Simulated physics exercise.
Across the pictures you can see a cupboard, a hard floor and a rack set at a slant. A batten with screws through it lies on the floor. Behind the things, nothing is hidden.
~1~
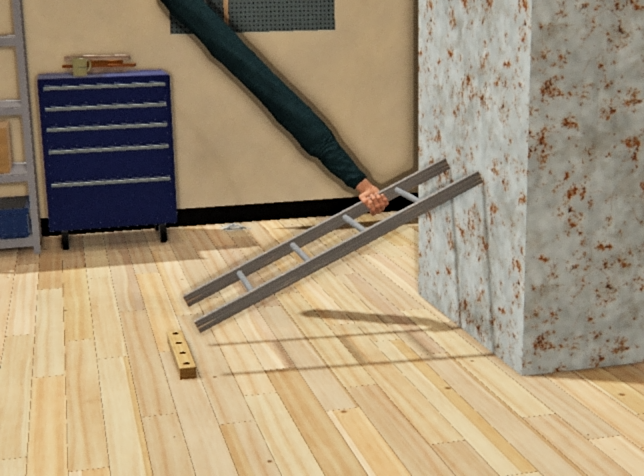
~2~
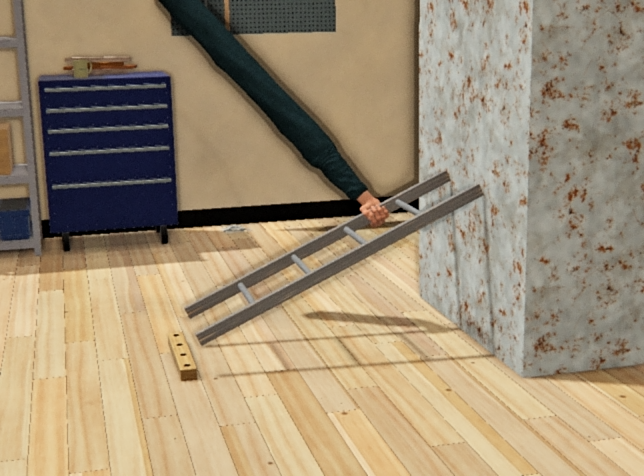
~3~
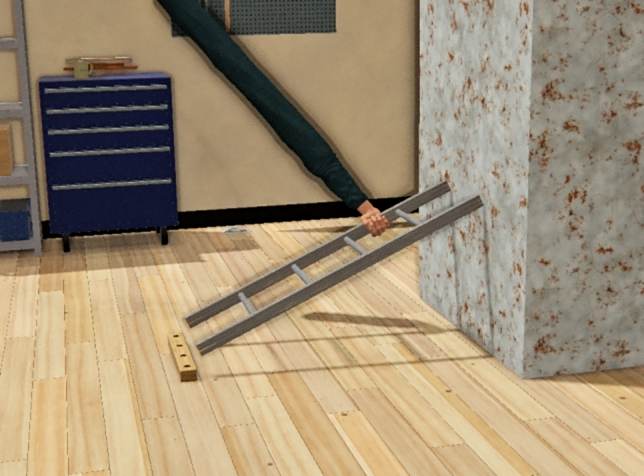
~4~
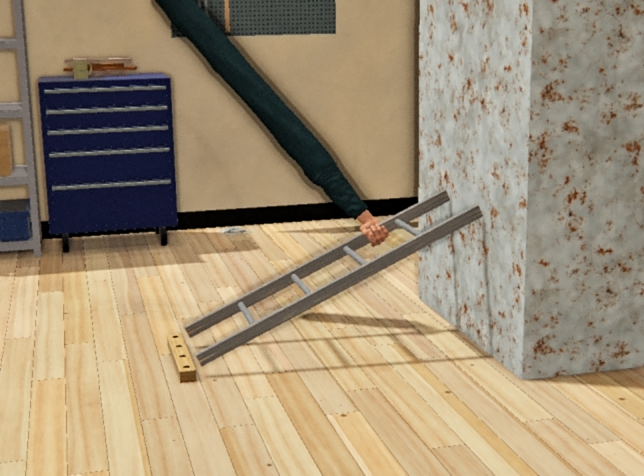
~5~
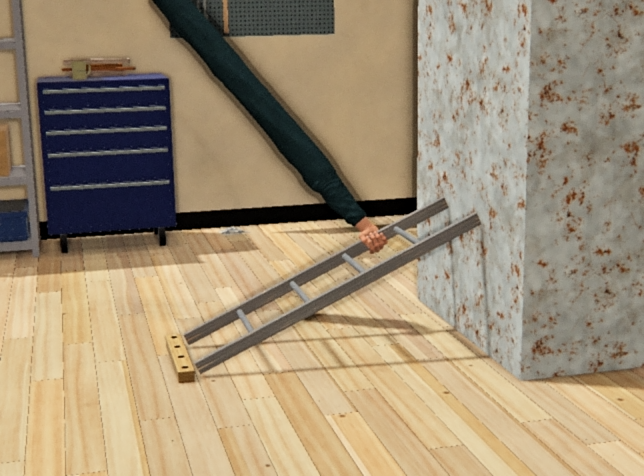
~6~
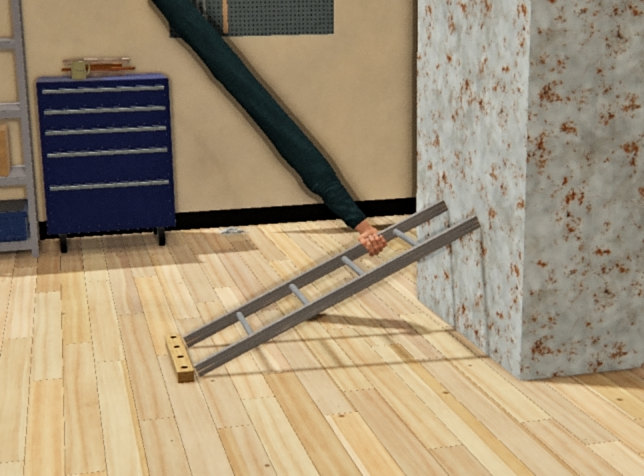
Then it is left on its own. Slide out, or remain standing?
Stands firm.
Then, 0.10 s after the last picture, grey rack moving near (328, 285).
Then, 0.30 s after the last picture, grey rack at rest near (328, 285).
At rest, the grey rack remains leaning, near (328, 285).
